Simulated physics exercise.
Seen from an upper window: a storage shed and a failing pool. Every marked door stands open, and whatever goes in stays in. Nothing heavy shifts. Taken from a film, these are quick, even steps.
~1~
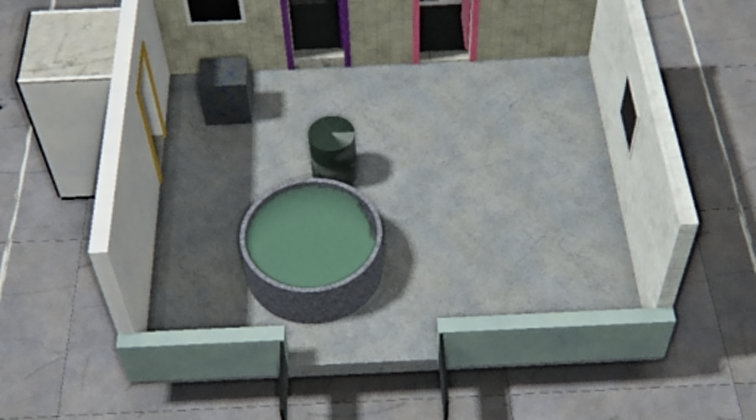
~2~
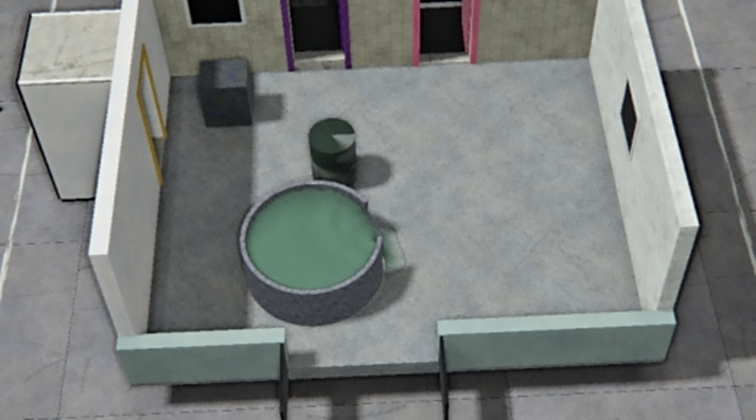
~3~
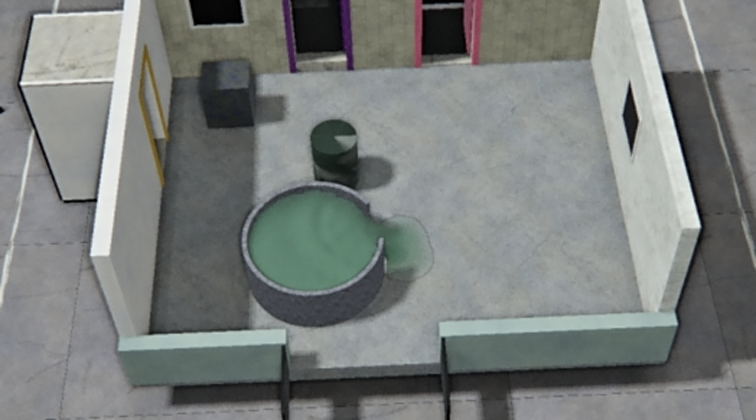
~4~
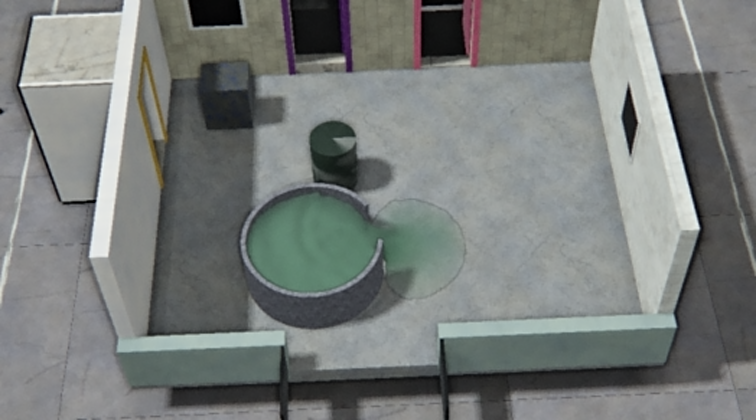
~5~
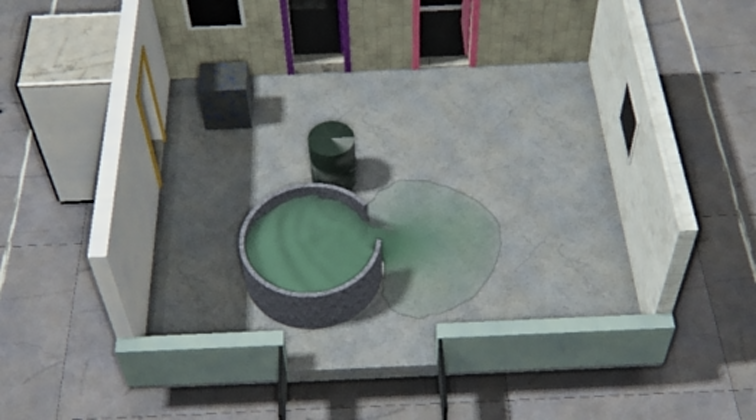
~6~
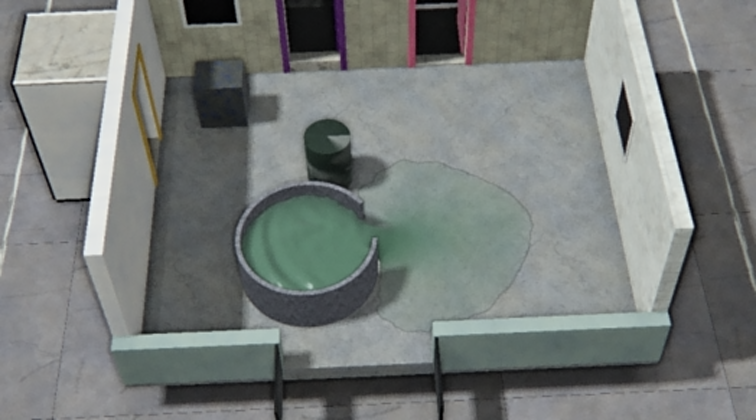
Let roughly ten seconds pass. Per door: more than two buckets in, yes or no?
Yellow door no, purple door no, pink door yes.
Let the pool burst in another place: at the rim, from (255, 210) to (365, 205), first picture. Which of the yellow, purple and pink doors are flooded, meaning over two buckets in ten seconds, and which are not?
Yellow floods, purple is under, pink is over.
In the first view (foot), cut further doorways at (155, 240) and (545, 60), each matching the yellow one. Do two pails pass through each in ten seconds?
Well, one comes out lower, the other comes out higher.
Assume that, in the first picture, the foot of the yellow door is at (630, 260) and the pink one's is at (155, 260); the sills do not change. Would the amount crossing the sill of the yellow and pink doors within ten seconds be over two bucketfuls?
Then yellow overshoots and pink comes up short.
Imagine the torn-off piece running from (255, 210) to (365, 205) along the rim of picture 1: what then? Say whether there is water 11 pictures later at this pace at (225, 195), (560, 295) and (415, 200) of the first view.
Point by point: Soaked; unwetted; soaked.
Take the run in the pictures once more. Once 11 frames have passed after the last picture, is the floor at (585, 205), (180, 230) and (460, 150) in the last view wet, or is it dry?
First spot inundated, second not wet, third inundated.
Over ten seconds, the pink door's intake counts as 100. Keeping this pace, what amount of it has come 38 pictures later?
Working it through, I arrive at 40 %.
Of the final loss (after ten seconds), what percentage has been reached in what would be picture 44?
Share gone by then: About 25 %.
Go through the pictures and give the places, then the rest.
The first picture shows the round pool at (311, 236) is whole and still.
In the second picture, the front is at (385, 230), out from the gap at (375, 241).
In the third picture, the front is at (416, 224), out from the gap at (377, 243).
In the fourth picture, water pours out at (376, 246) and has run to (457, 230).
In the fifth picture, water pours out at (375, 245) and has run to (492, 223).
In the sixth picture, the front is at (525, 219), out from the gap at (371, 243).
A moment on, water covers 40 % of the floor; the yellow door not reached, the purple door not reached, the pink door not reached.
Next, water covers 50 % of the floor; the yellow door not reached, the purple door not reached, the pink door not reached.
Then, water covers 45 % of the floor; the yellow door not reached, the purple door not reached, the pink door under two buckets in.
Later, water covers 60 % of the floor; the yellow door not reached, the purple door wet at the sill, nothing in, the pink door under two buckets in.
In the end, water covers 90 % of the floor; the yellow door wet at the sill, nothing in, the purple door wet at the sill, nothing in, the pink door over two buckets in.
